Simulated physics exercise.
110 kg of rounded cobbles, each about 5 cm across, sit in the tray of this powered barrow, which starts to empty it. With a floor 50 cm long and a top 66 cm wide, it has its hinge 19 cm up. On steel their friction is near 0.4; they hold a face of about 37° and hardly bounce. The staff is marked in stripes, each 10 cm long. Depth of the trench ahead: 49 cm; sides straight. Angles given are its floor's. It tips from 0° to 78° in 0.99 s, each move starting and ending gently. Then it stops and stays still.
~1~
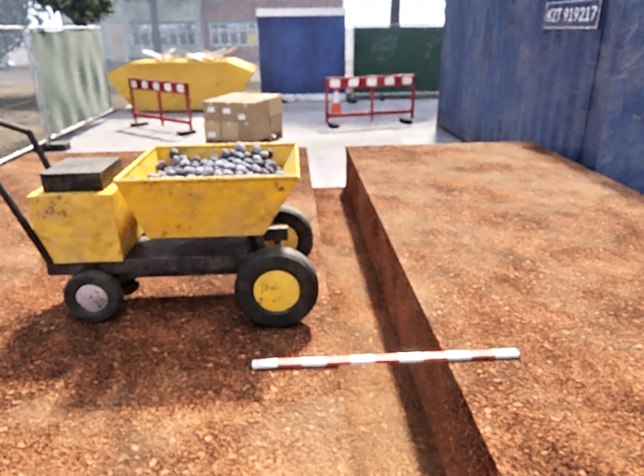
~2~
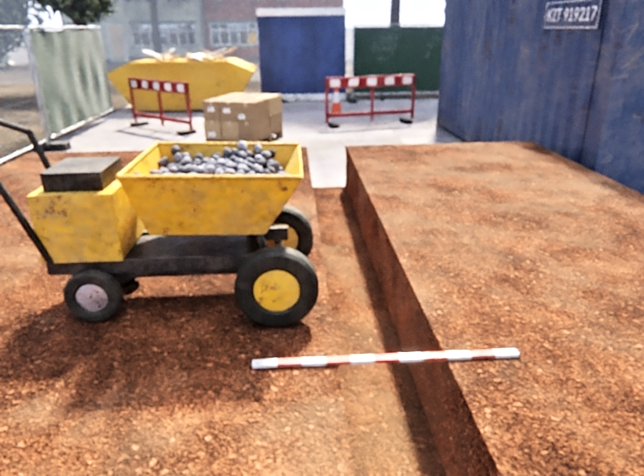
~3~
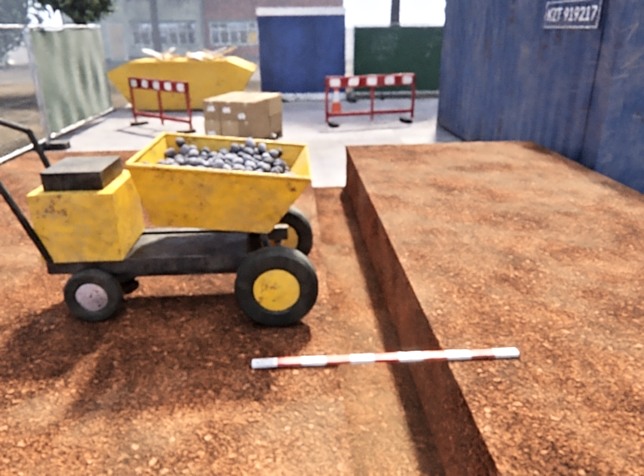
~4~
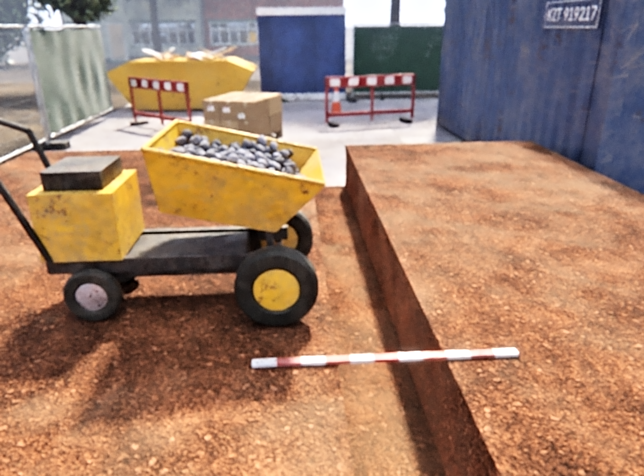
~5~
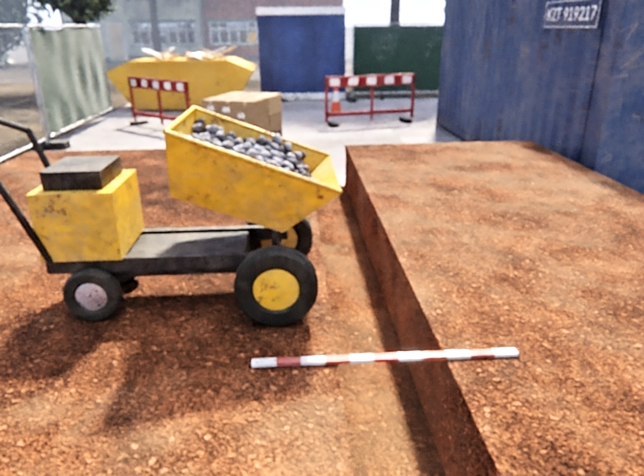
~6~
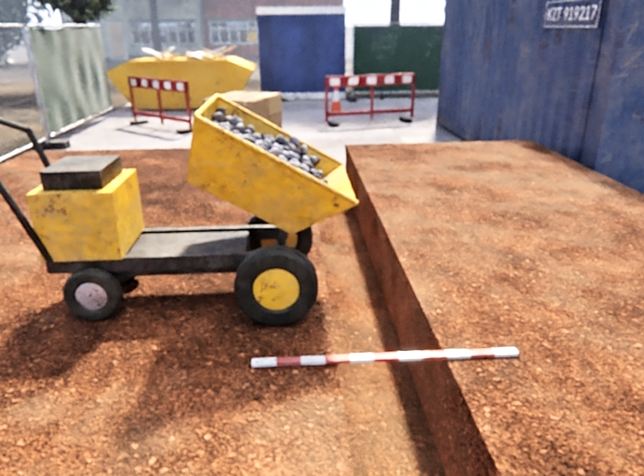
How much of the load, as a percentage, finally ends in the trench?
I would put it at about 49 per cent.
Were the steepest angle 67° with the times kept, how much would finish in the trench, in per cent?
It comes out at about 50 percent.
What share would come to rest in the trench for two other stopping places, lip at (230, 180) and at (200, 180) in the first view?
It comes to about 100 and 95 in a hundred.
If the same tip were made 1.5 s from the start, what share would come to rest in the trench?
Then roughly 60 percent.
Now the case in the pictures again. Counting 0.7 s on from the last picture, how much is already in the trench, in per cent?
I'd say near 15 per cent at that time.
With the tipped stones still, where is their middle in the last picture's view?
Roughly (416, 284), I'd say.
Then, 0.3 s after the last picture the floor is at 66°, 100 % in the tray; the foremost stones are at (377, 215).
Then, 0.7 s after the last picture the floor is at 78°, 55 % in the tray, 13 % in the trench, 31 % past the trench; the foremost stones are at (474, 274).
Then, 1.0 s after the last picture the floor is at 78°, 20 % in the tray, 30 % in the trench, 50 % past the trench; the foremost stones are at (573, 272).
Then, 3.0 s after the last picture the floor is at 78°, 0 % in the tray, 49 % in the trench, 51 % past the trench; the foremost stones are past the picture's edge.
